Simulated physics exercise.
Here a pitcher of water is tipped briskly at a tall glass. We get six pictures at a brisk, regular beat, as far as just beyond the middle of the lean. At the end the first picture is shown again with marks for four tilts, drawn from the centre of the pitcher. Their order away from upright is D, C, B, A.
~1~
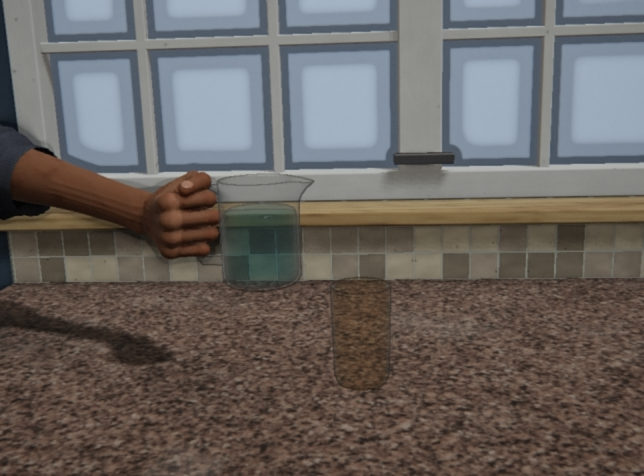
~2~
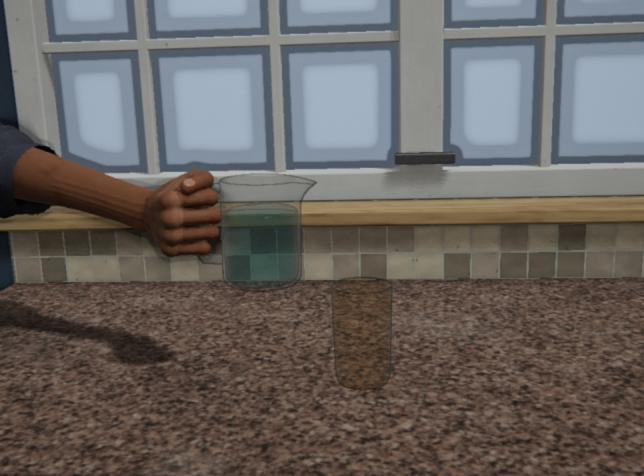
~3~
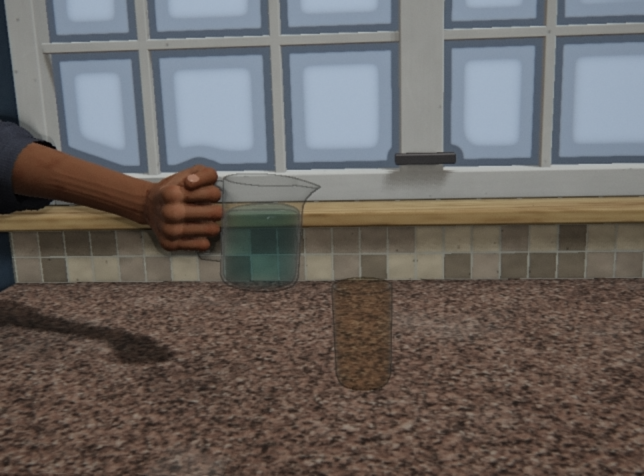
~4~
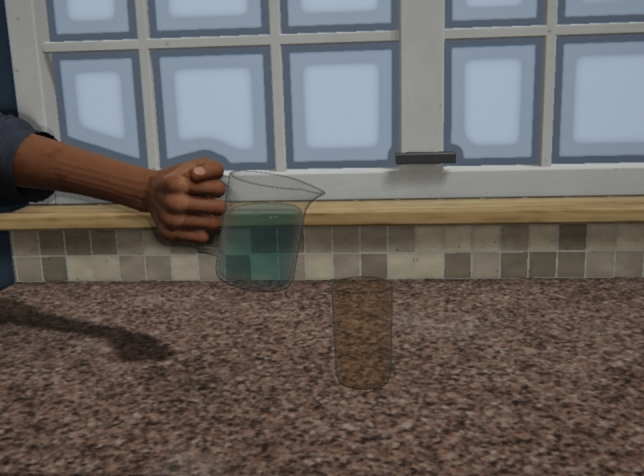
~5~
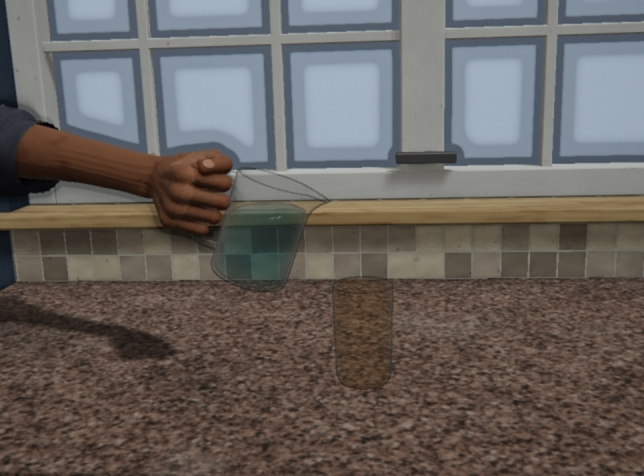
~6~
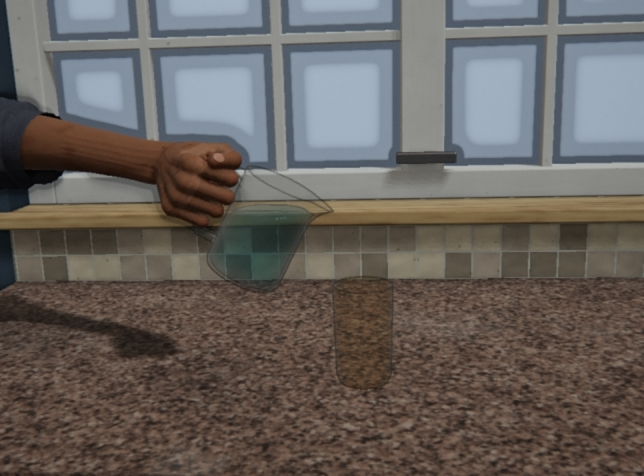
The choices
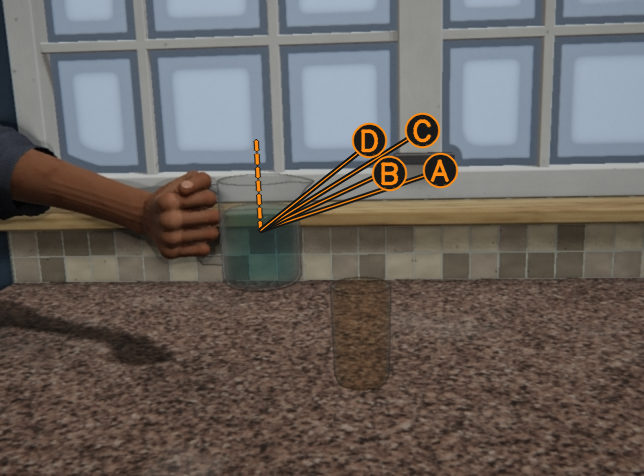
A kitchen counter of speckled brown stone is seen from the front, slightly above, with a tiled strip, a wooden sill and a paned window behind. At left, a dark-sleeved arm grips a clear pitcher of blue-green water, while a tall brownish see-through glass stands near the centre. The hand first holds the pitcher upright, then rises slightly and tilts it rightward, its lip dipping.
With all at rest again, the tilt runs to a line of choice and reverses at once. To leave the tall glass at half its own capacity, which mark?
Go for B.
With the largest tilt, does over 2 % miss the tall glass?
No, it does not.
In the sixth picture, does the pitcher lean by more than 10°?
Yes, it does.
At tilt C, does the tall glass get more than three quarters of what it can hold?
No, it does not.
In orange, A at (424, 175); B at (372, 178); C at (407, 139); D at (357, 153).
If A is chosen, the tall glass ends with about 66 % of what it can hold.
If B is chosen, the tall glass ends with about 49 % of what it can hold.
If C is chosen, the tall glass ends with about 33 % of what it can hold.
If D is chosen, the tall glass ends with about 21 % of what it can hold.
